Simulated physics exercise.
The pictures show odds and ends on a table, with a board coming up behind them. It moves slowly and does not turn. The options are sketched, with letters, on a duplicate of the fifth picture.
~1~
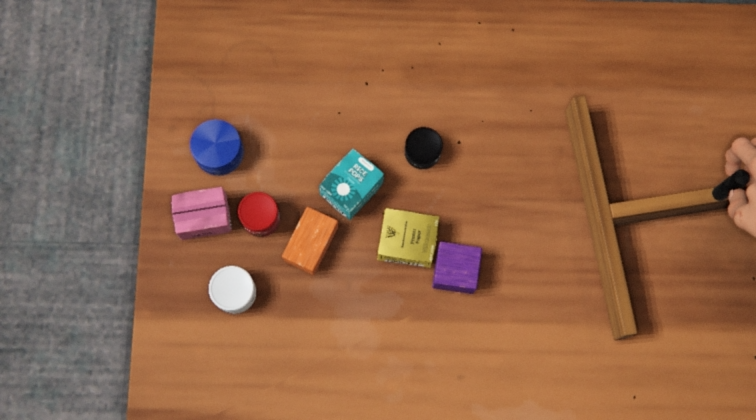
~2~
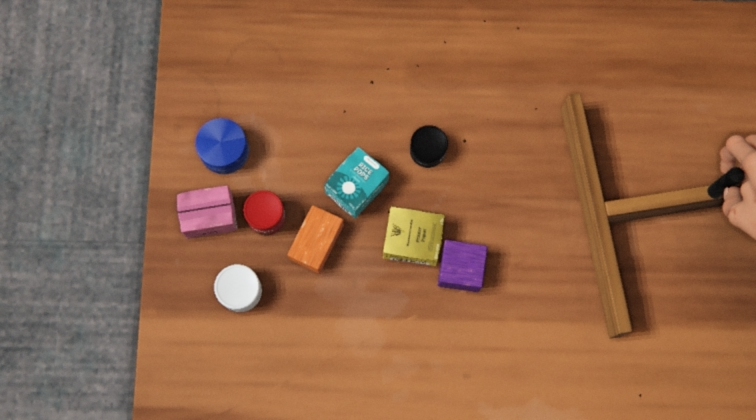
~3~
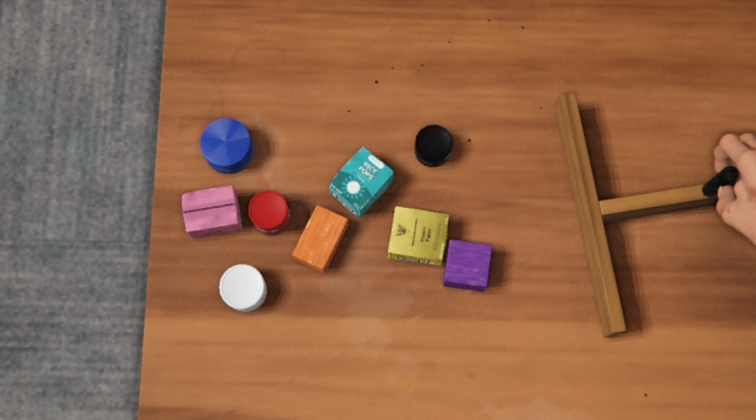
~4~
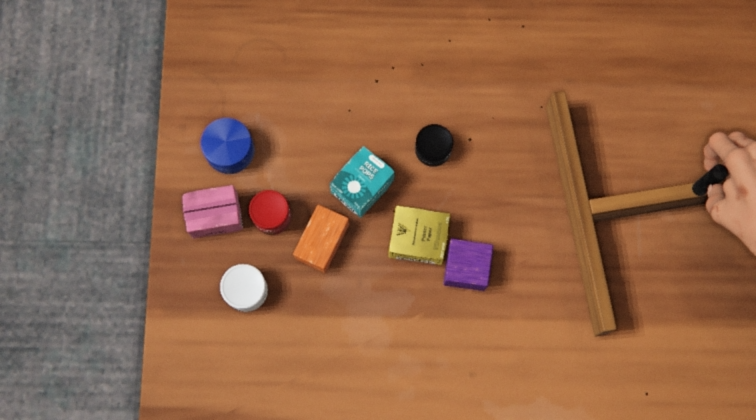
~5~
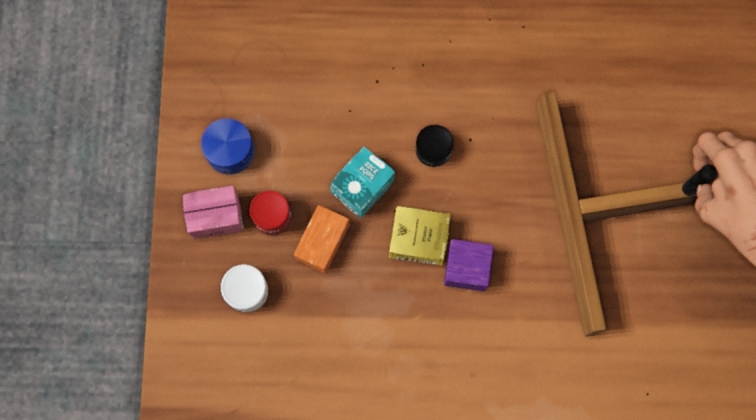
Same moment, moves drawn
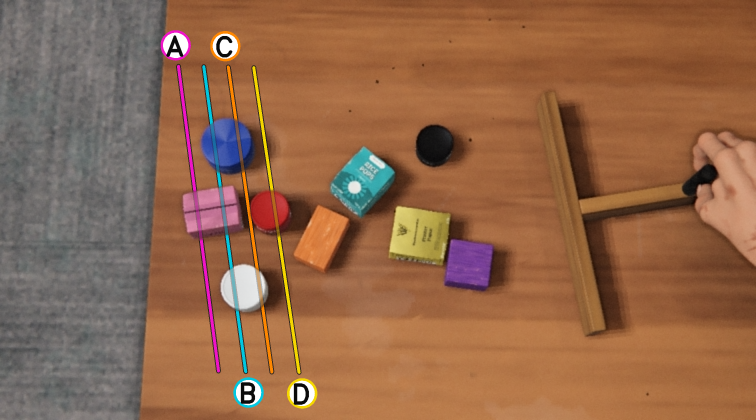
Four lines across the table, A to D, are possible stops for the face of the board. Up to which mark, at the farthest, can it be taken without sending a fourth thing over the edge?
The farthest such stop is B.
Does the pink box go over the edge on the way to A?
Yes.
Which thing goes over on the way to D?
The pink box goes over.
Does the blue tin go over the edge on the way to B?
Yes.
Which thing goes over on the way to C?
The pink box.
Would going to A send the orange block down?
Yes.
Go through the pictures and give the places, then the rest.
The first picture shows purple block (456, 268); orange block (311, 241); turquoise packet (352, 185).
The second picture shows board (600, 210); white tub (239, 289).
The third picture shows board (593, 209); yellow box (419, 236).
The fourth picture shows board (584, 208); black jar (434, 146).
The fifth picture shows board (574, 208); purple block (468, 266); orange block (322, 240); turquoise packet (363, 183).
On the marked copy, A at (198, 213); B at (224, 214); C at (249, 214); D at (276, 215).
With B. Early on, board (447, 206); black jar (408, 149); purple block (429, 276).
Further on, board (321, 204); pink box (189, 215); white tub (227, 295).
At the end, board (224, 202); pink box over the edge; red tub over the edge; three fallen.
As for the rest, A drops five; C is within the limit but short; D is within the limit but short.
